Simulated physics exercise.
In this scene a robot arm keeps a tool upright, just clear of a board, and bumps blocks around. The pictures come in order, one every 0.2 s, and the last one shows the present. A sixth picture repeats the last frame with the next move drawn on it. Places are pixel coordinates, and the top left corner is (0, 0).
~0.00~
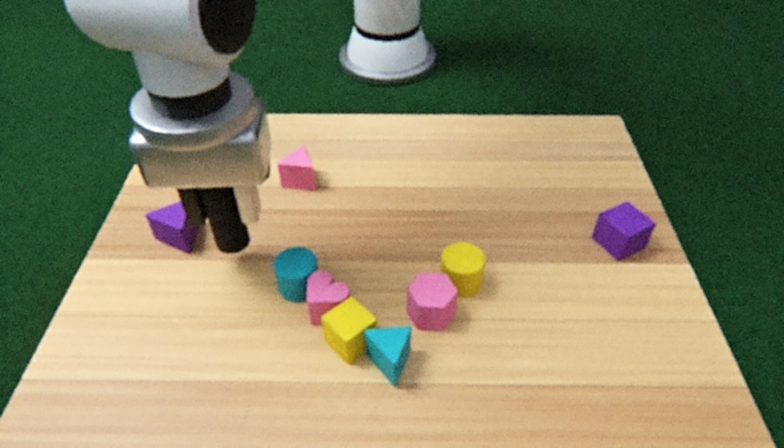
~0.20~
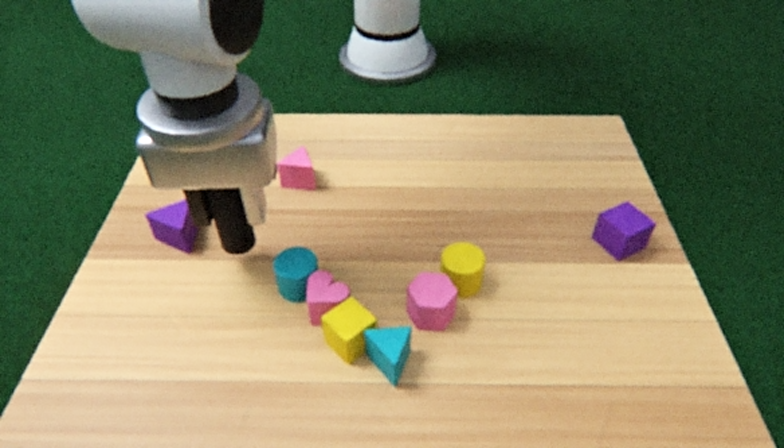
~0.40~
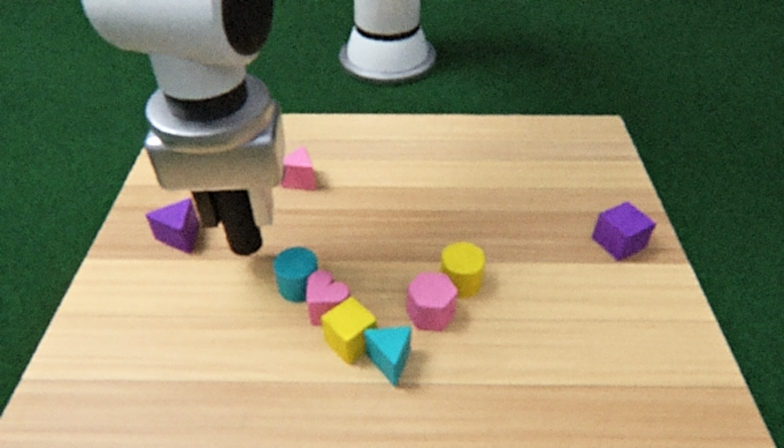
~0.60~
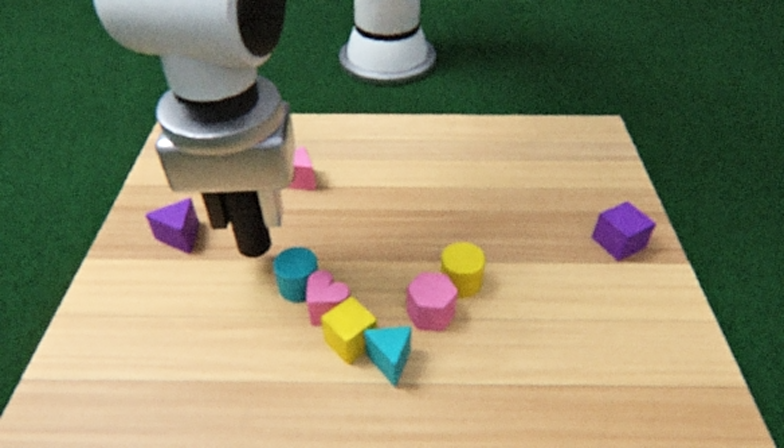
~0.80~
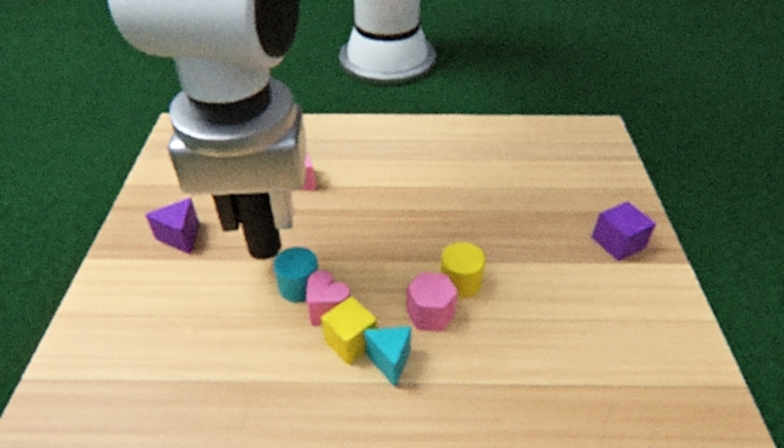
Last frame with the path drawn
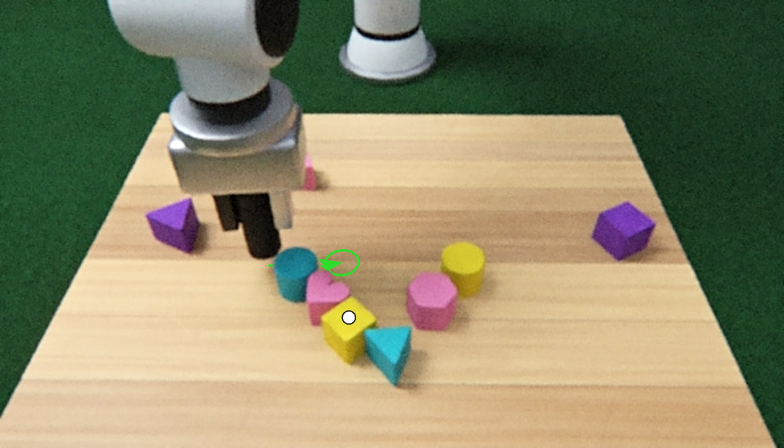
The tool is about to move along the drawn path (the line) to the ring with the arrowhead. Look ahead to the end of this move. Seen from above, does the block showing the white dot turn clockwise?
Yes, that is how it ends up.
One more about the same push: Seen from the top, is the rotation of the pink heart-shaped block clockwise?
I believe not.
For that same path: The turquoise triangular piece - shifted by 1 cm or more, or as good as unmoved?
Shifted.
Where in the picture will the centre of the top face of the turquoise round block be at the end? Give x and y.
My estimate: (324, 270).
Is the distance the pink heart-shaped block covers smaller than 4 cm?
Yes.
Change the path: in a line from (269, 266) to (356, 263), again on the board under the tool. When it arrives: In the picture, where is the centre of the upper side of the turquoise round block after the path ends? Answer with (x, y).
It will end up at (324, 269).
Drawn move, from (269, 266) by way of (306, 267) to (342, 262); the dot is on the yellow square block.
What follows on the original path. Halfway along, tool at (304, 249); turquoise round block at (314, 269); pink heart-shaped block at (339, 300), turned 15° anticlockwise; yellow square block at (359, 327), turned 25° clockwise; turquoise triangular piece at (396, 347), turned 25° anticlockwise.
At the end, tool at (340, 245); turquoise round block at (324, 270); pink heart-shaped block at (339, 304), turned 20° anticlockwise; yellow square block at (361, 331), turned 20° clockwise; turquoise triangular piece at (399, 349), turned 25° anticlockwise.
